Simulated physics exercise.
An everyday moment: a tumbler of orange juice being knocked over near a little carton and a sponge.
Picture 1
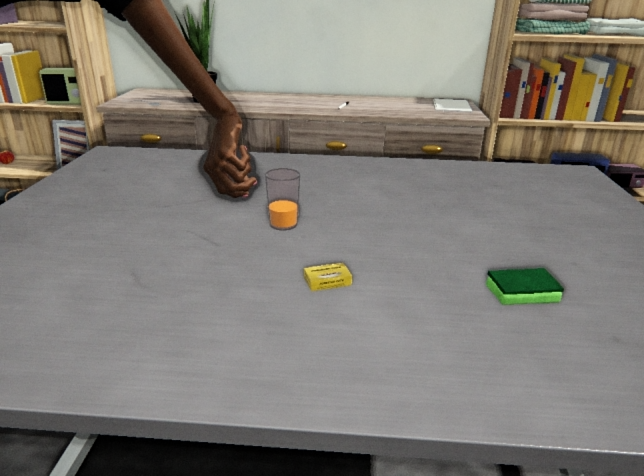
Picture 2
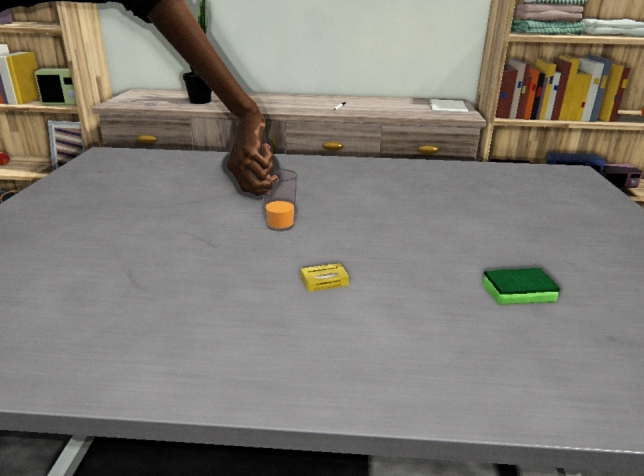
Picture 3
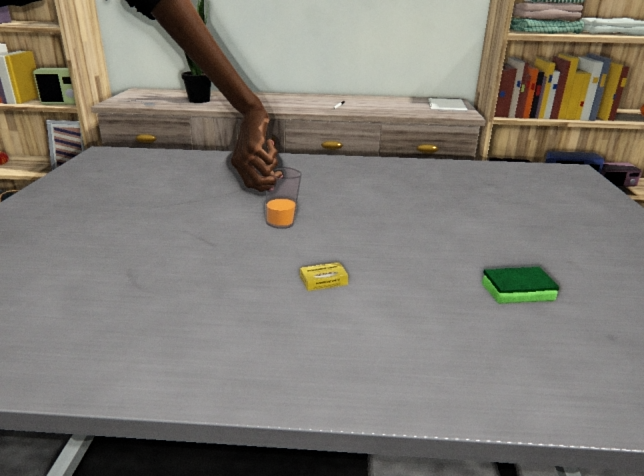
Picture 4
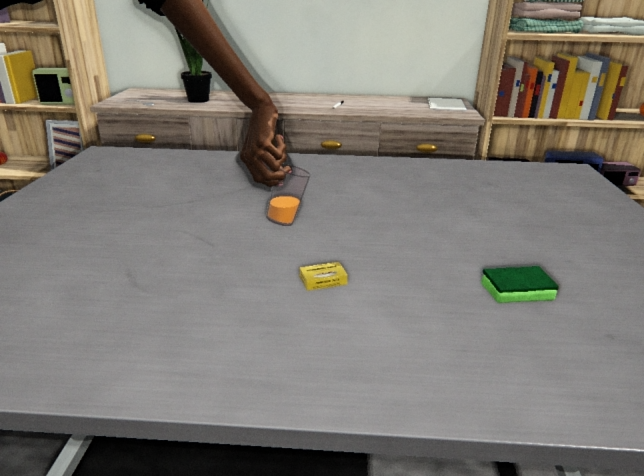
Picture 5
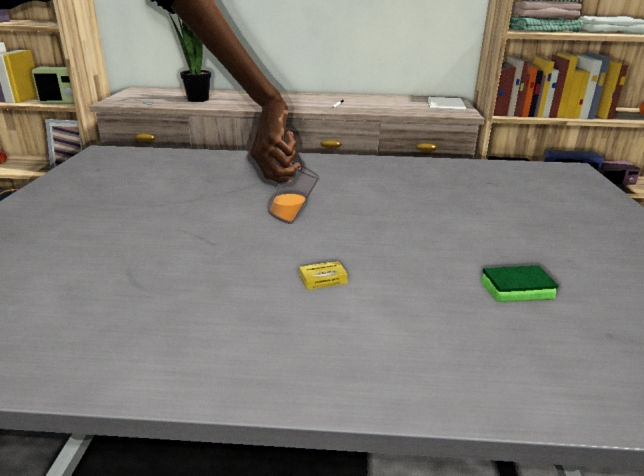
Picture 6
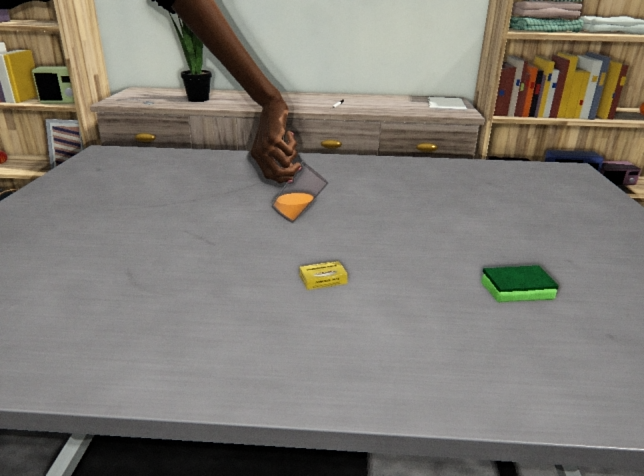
To begin with, a tumbler of orange juice stands upright on a gray table beside a hand, with a little yellow carton and a green sponge nearby. The hand moves right and nudges the glass, which leans slightly, then tilts farther to the right as the juice slants inside it.
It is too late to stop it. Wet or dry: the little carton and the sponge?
The little carton is missed by the spill, and as for the sponge, it is missed by the spill.
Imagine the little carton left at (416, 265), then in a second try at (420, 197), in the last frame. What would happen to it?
At the first spot it remains clean, at the second spot it gets dampened.
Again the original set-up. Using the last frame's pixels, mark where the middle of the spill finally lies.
(428, 202).
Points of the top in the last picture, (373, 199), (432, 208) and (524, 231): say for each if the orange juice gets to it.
Order as given: Got to, next got to, last left alone.
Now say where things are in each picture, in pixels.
In the first picture, it stands upright; tumbler (283, 198) about a third full; little carton (328, 271); sponge (525, 279).
In the second picture, it is being nudged; tumbler about a third full, surface at (280, 207).
In the third picture, it is being nudged; tumbler (282, 196) about a third full; sponge (521, 277).
In the fourth picture, it is being nudged; tumbler about a third full, surface at (284, 203); little carton (323, 271).
In the fifth picture, it is being nudged; tumbler (293, 192) tipped 30°.
In the sixth picture, it is falling; tumbler (300, 192) tipped 40°; little carton (323, 270); sponge (520, 276).
Next, the puddle covers about as much as a plate; the little carton is clear of it; the sponge is clear of it.
Finally, the puddle covers about as much as a plate; the little carton is clear of it; the sponge is clear of it.
